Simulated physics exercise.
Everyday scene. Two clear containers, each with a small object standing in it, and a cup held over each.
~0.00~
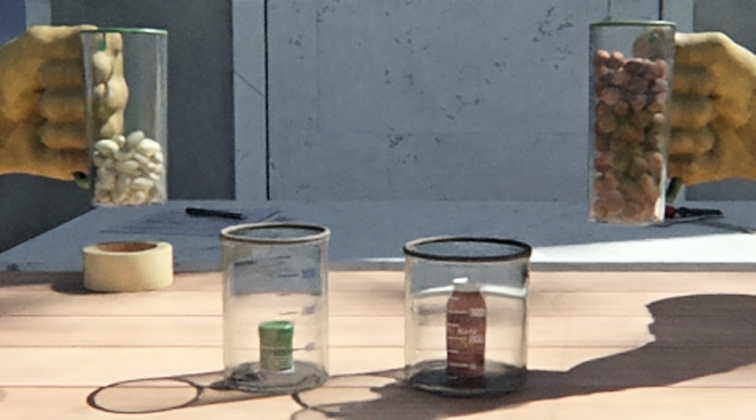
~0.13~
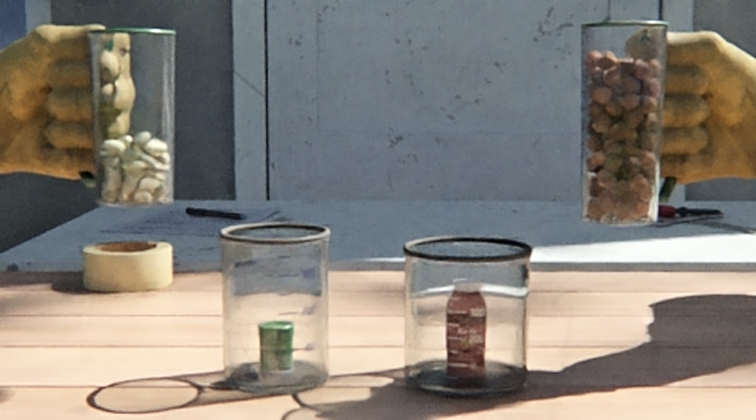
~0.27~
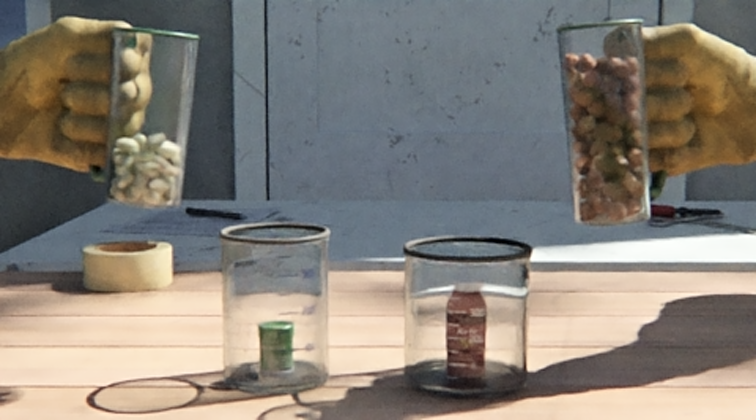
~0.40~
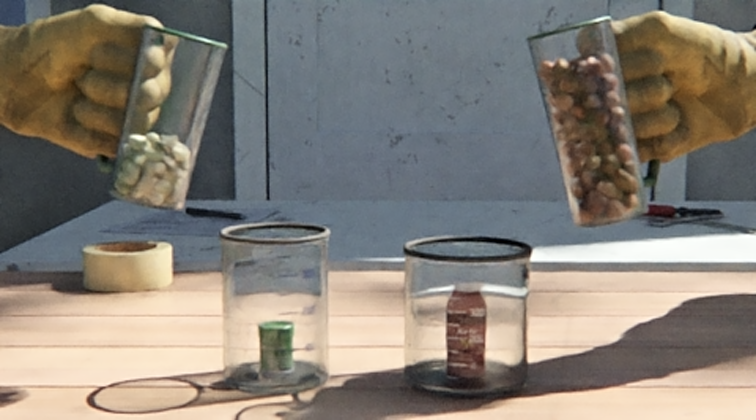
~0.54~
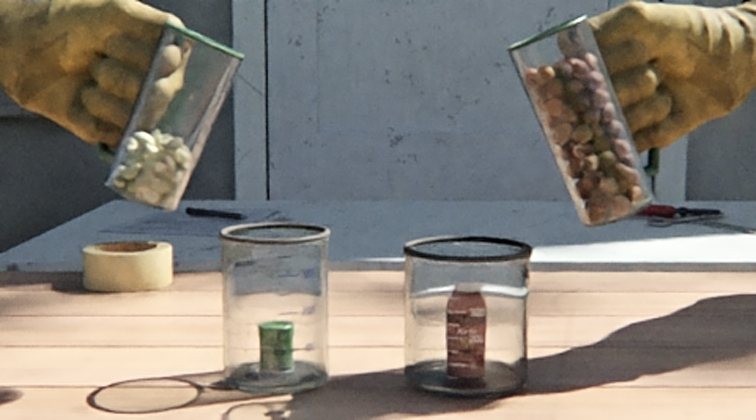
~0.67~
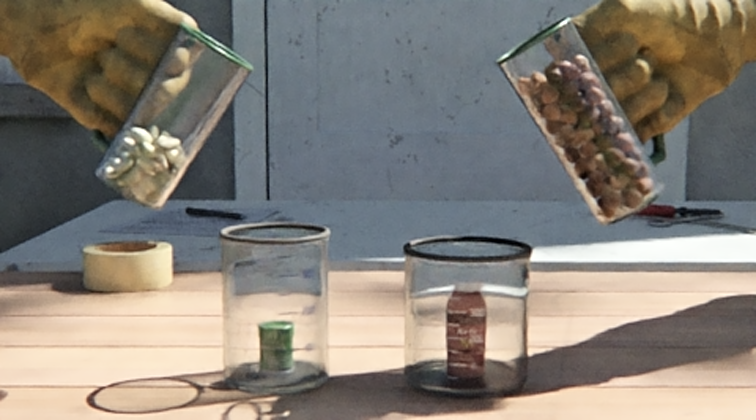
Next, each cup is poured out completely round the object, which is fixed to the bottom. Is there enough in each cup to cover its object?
Outcome: Left thing: Visible, right thing: Visible.
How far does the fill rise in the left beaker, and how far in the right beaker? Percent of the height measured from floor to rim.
Estimates: Left some 30; right some 55.
After 1.34 s, left beaker empty, all of its cupful still in the cup; right beaker empty, all of its cupful still in the cup.
After 1.93 s, left beaker nearly empty, nearly all of its cupful still in the cup; right beaker nearly empty, most of its cupful still in the cup.
After 2.43 s, left beaker nearly empty, none of its cupful still in the cup; right beaker half full, none of its cupful still in the cup.
At rest (2.8 s), left beaker a third full (surface near (276, 330)), nothing beside it; right beaker half full (surface near (467, 306)), nothing beside it; the left thing is still showing; the right thing is still showing.
